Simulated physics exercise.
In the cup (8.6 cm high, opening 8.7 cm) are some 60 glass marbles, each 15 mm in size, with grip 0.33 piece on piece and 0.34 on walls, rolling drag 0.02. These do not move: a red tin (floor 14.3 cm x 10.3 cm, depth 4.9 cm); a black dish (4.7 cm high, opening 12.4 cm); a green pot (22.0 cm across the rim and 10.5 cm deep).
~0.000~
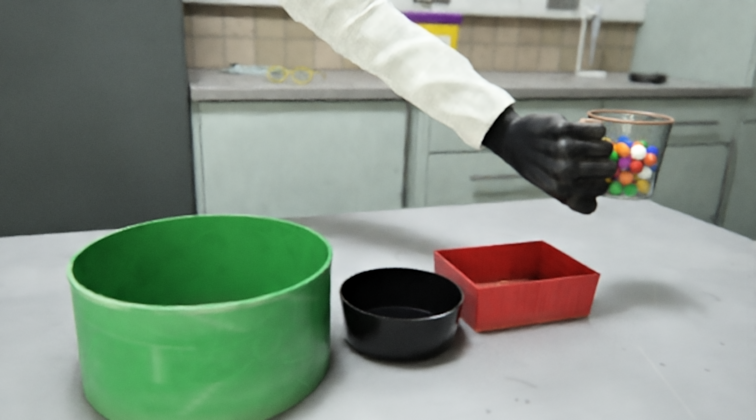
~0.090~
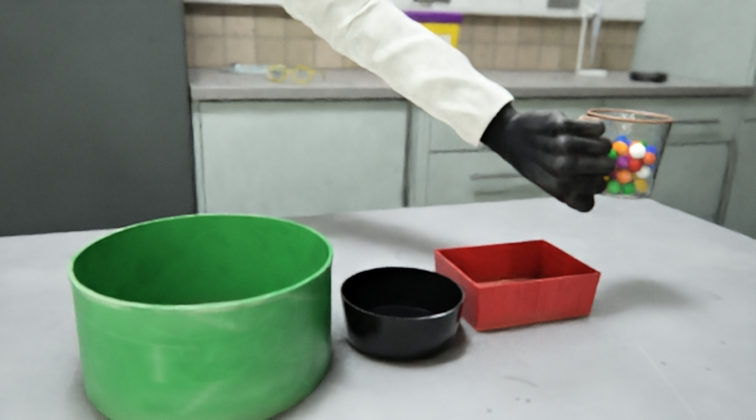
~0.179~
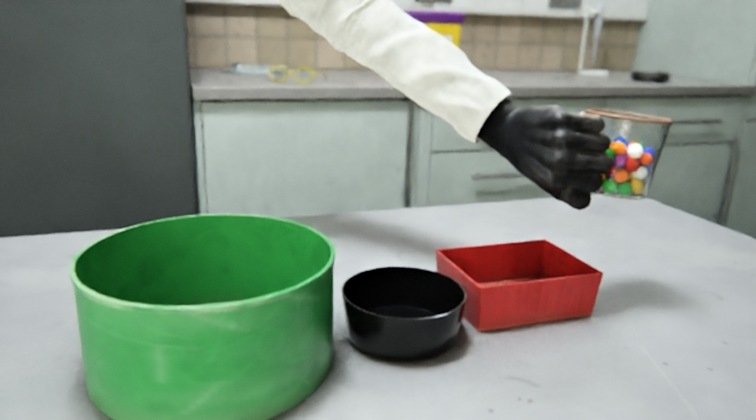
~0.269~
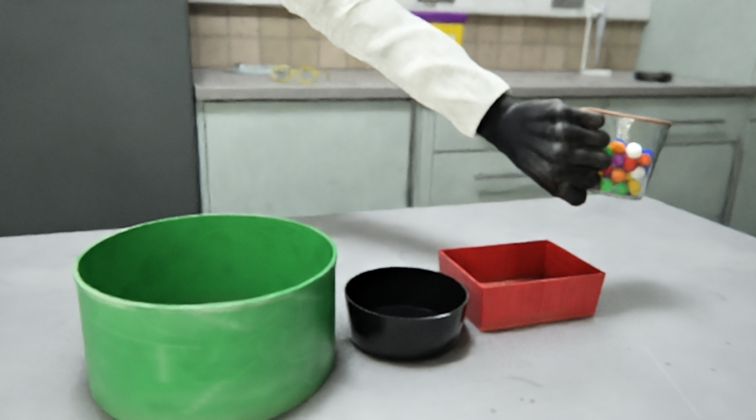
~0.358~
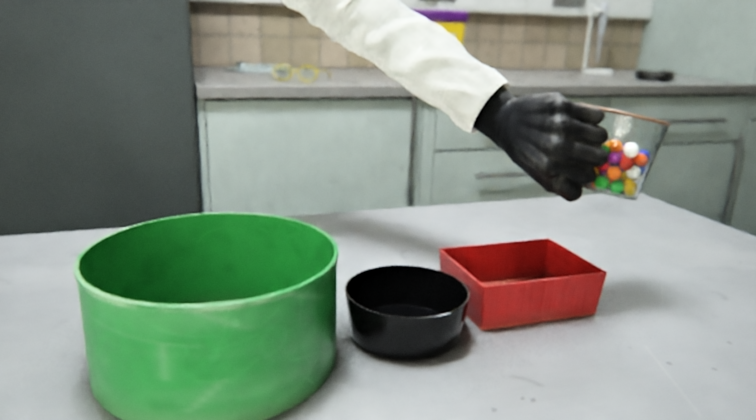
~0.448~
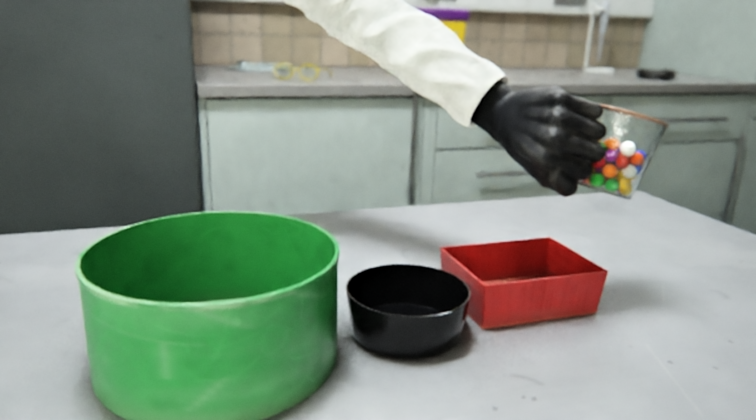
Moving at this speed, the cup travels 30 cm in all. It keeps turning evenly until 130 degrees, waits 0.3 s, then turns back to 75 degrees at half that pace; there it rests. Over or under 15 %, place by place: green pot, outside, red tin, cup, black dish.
Green pot: Under, outside: Under, red tin: Over, cup: Under, black dish: Under.
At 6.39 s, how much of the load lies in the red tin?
100 %.
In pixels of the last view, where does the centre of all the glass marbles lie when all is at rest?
Middle: Approx. (521, 291).
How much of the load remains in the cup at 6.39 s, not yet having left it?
Estimated remainder: 0 %.
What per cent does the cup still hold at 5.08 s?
About 0 per cent is still there.
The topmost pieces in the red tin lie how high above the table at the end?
Around 3.0 centimetres above the table.
Then, at 2.23 s, tilt 91 degrees; red tin 5 %, cup 90 %, in the air 5 %; middle of all pieces near (512, 174).
Then, at 3.71 s, tilt 127 degrees; red tin 100 %; middle of all pieces near (519, 290).
Then, at 5.08 s, tilt 98 degrees; red tin 100 %; middle of all pieces near (519, 290).
Then, at 6.39 s, tilt 75 degrees; red tin 100 %; middle of all pieces near (519, 290).
At rest (6.6 s), green pot 0 %, outside 0 %, red tin 100 %, cup 0 %, black dish 0 %.
